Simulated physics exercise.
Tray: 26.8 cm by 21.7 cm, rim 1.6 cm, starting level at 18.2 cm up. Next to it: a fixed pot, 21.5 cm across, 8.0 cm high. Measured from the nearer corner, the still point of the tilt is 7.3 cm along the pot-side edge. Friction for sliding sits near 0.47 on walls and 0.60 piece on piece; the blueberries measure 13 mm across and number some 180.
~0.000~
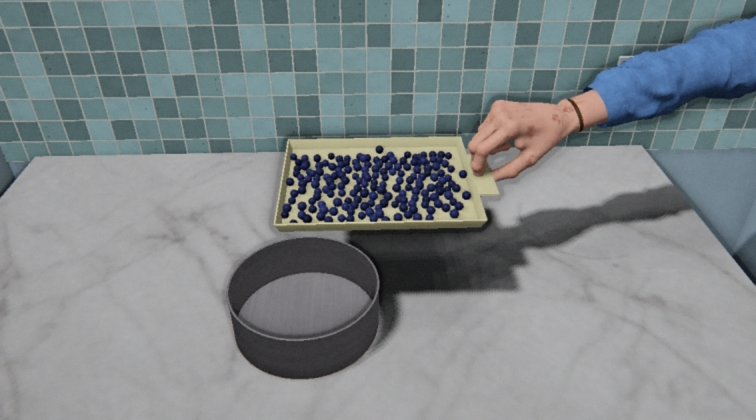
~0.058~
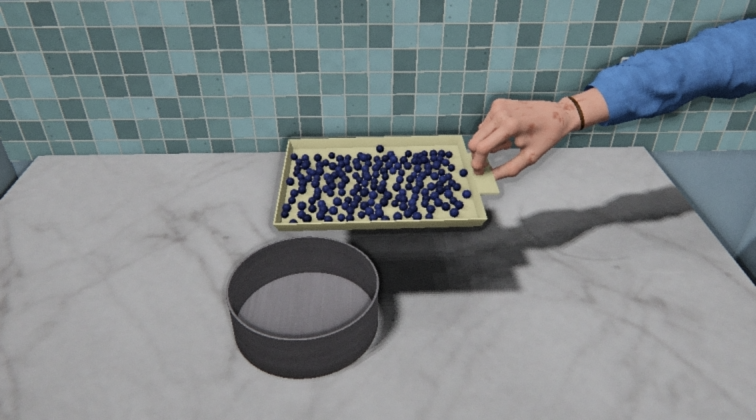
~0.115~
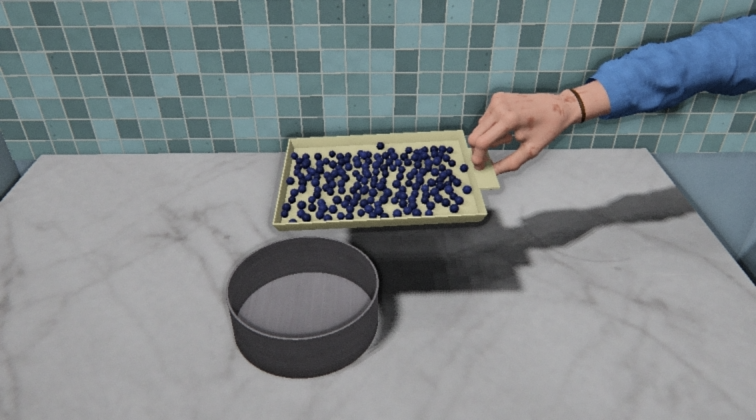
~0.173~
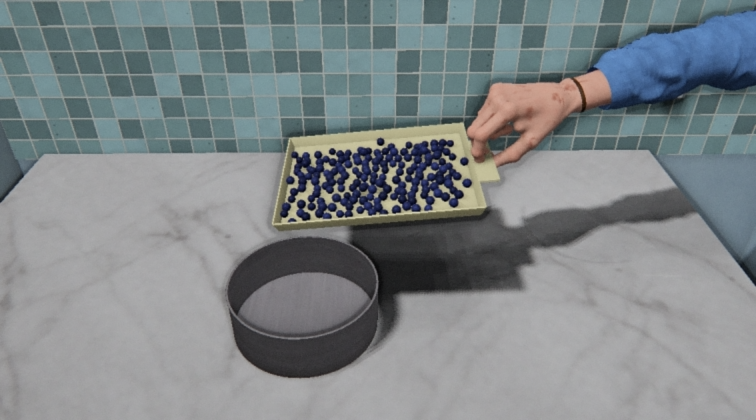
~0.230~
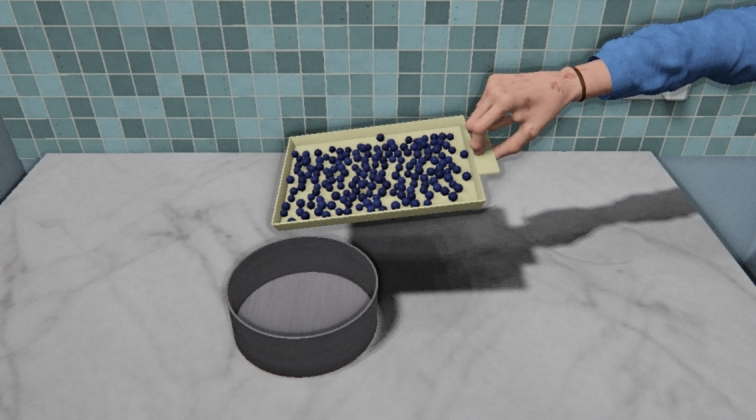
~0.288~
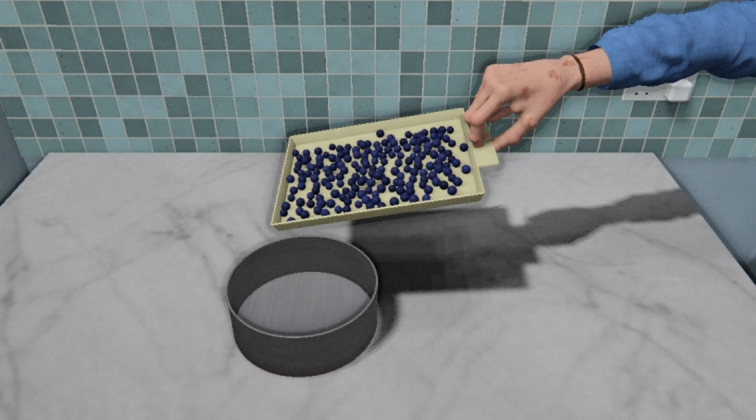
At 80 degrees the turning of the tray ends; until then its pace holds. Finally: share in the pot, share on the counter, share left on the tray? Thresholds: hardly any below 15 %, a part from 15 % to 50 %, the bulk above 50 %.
Pot: Large. Counter: Medium. Left on the tray: Small.
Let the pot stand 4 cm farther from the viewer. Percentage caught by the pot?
70 per cent.
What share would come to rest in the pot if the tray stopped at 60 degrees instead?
Around 0 in a hundred.
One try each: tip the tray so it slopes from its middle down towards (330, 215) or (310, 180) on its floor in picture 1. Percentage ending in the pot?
That would be close to 100 per cent, then close to 20 per cent.
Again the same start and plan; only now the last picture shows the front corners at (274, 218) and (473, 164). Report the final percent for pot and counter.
Pot: 30, counter: 70.
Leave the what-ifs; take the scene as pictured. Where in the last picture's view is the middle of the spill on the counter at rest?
The spill is centred close to (230, 272).
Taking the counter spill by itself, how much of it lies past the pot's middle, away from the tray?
Estimate: Roughly 100 per cent of the pieces.
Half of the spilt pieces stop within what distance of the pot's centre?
18 cm.
After 0.97 s, tilt 43 degrees; the tray holds 100 %, the pot 0 %.
After 1.43 s, tilt 65 degrees; the tray holds 100 %, the pot 0 %.
After 1.96 s, tilt 80 degrees; the tray holds 35 %, the pot 30 %.
By 3.3 s all is still; pot 65 %, counter 30 %, tray 5 %.
